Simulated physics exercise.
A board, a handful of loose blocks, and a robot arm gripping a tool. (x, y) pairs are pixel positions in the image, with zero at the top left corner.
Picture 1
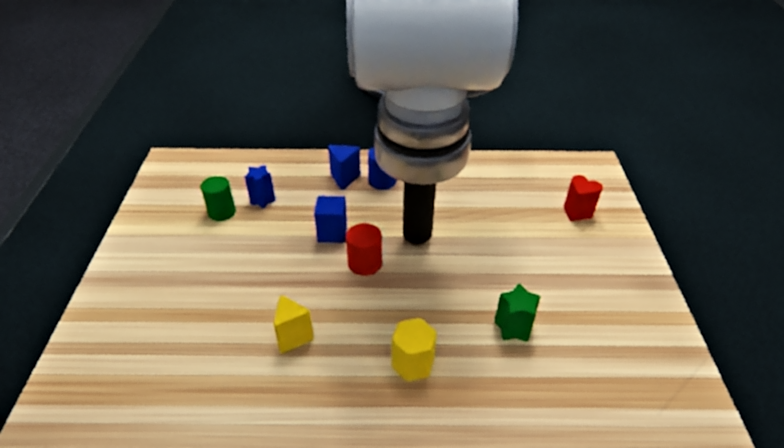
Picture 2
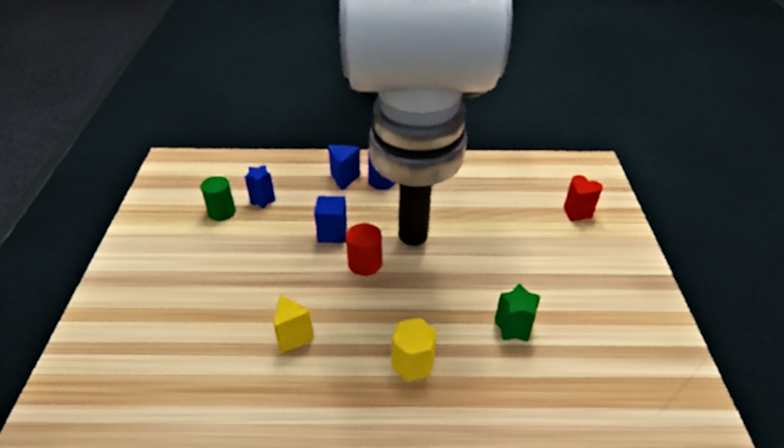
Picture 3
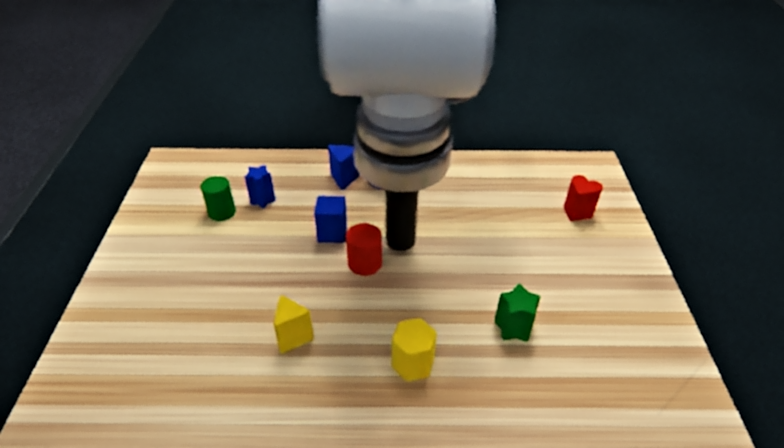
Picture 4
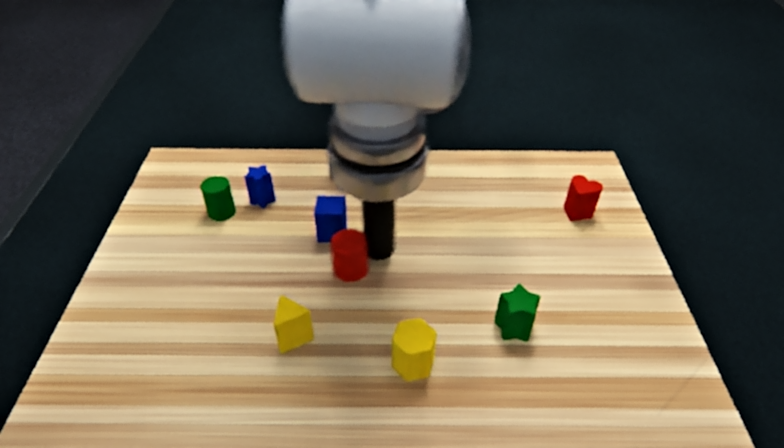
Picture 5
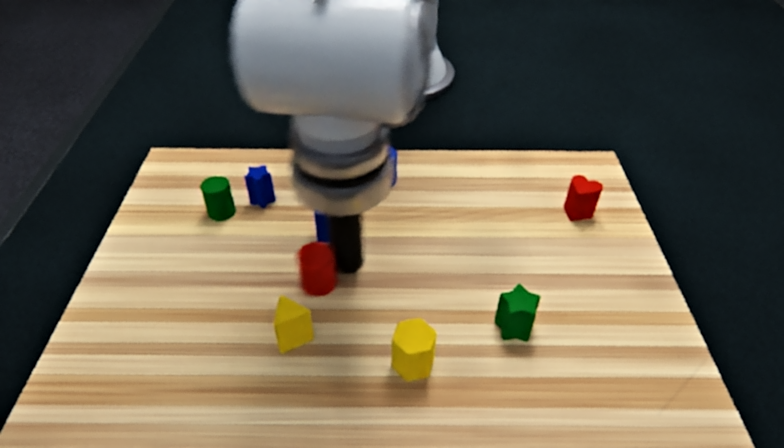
The robot arm moves left and pushes the red round block toward the lower left.
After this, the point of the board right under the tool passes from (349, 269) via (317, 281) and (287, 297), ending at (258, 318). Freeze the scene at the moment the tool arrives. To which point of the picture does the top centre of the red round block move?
Roughly at (212, 303).
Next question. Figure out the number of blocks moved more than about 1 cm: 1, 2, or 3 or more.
My best guess is that a single block moves over 1 cm.
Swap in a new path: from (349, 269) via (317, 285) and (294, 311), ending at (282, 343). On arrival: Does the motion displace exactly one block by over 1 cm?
My answer is no.
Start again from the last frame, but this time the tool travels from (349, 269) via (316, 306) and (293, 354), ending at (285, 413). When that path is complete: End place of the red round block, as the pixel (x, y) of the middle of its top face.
The centre of its top will be at (273, 275).
The first path, step by step. One third of the way, tool at (315, 274); red round block at (280, 269).
Two thirds of the way, tool at (285, 291); red round block at (246, 285).
At the end, tool at (256, 311); yellow triangular piece unmoved; red round block at (212, 303).
